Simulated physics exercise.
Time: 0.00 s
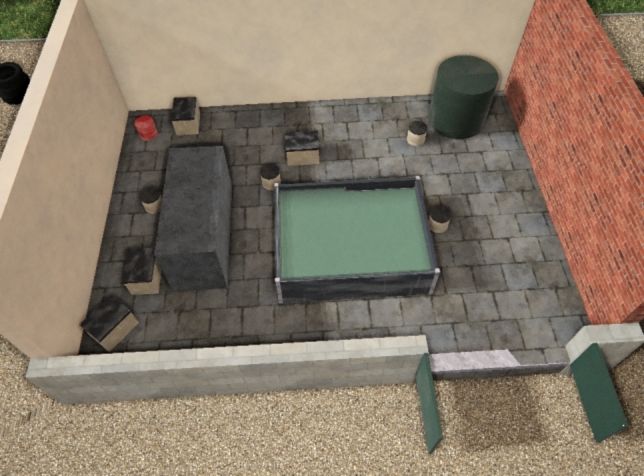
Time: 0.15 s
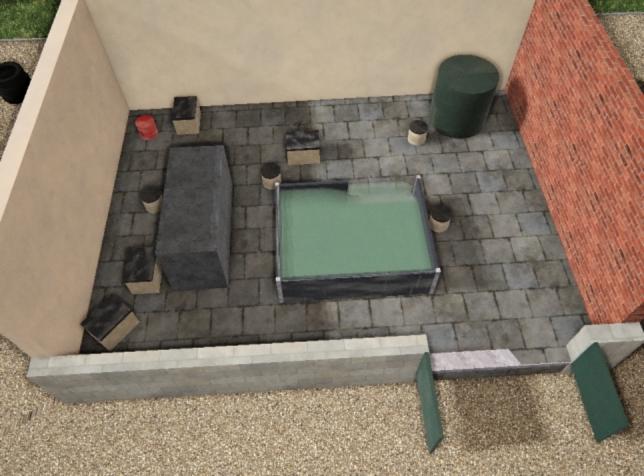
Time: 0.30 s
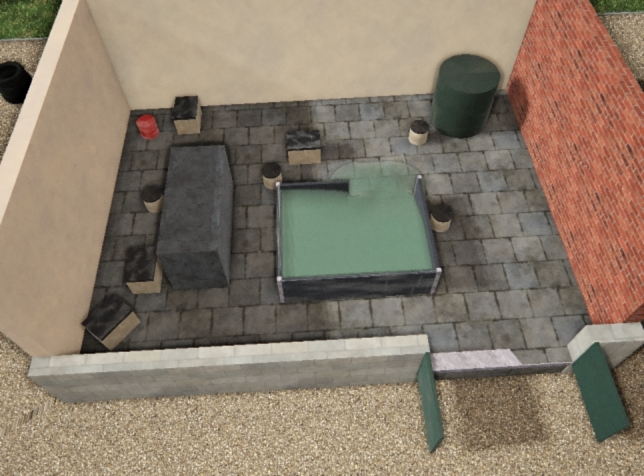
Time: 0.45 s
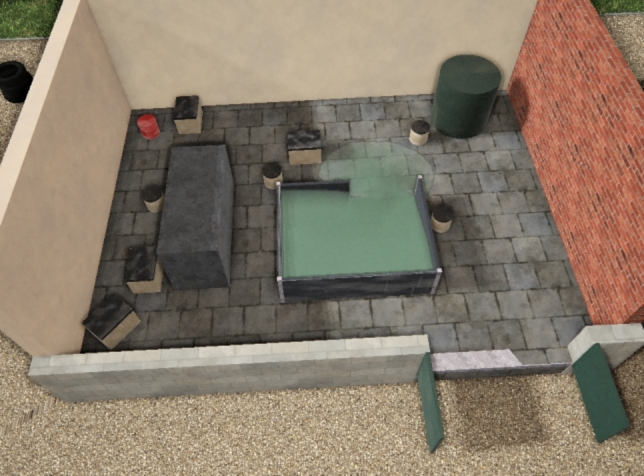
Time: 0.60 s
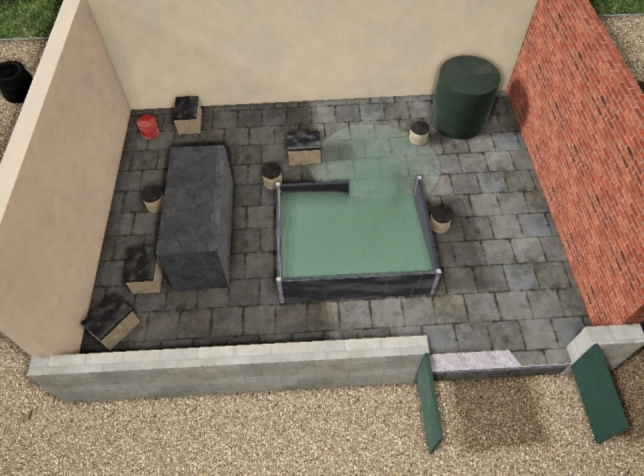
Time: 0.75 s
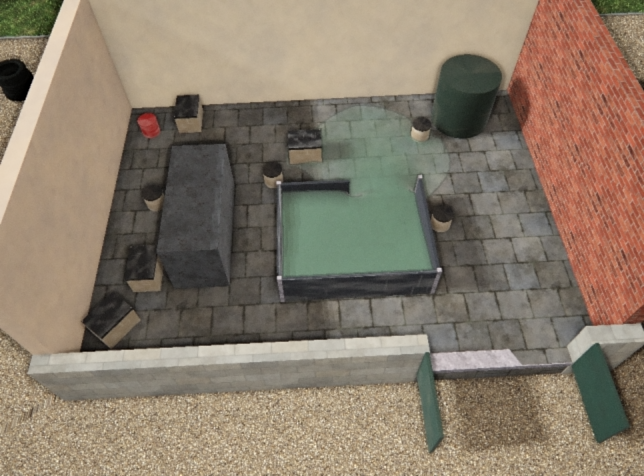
The clip opens on a walled, paved court with a square tank of green water, a long dark block, a red pail and a green barrel. Water slips through a gap in the tank's far wall, then fans out over the paving, where a small round stool barely shifts.
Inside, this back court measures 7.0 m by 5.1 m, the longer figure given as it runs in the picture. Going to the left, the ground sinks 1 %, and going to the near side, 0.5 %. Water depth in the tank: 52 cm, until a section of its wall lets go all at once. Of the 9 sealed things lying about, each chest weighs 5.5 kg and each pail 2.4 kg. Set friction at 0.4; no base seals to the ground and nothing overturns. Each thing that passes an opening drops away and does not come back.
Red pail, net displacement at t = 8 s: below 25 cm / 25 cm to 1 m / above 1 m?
Above 1 m.
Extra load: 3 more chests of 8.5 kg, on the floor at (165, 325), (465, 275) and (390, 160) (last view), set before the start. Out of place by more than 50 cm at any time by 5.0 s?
Within it, within it, beyond it.
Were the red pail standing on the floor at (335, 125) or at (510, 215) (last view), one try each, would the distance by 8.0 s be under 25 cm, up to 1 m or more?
From the first spot it goes a long way, and from the second it goes a long way.
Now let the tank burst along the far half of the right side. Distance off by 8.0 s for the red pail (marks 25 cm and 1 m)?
The red pail simply stays where it is.
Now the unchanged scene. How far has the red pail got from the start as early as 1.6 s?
Around 0 centimetres.
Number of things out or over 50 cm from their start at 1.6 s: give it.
At that time I count 1.
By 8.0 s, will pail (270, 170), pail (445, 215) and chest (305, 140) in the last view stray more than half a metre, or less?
Within the limit, then within the limit, then beyond the limit.
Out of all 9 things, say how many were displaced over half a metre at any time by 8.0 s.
Answer: 7.
After 1.6 s the red pail is near (147, 120), 0.0 m from its start, aground; 0 of 9 are out; 1 afloat.
After 3.6 s the red pail is near (128, 128), 0.4 m from its start, afloat; 0 of 9 are out; 3 afloat.
After 5.6 s the red pail is near (115, 208), 2.0 m from its start, afloat; 0 of 9 are out; 4 afloat.
After 8.0 s the red pail is near (136, 345), 4.3 m from its start, afloat; 0 of 9 are out; 7 afloat.
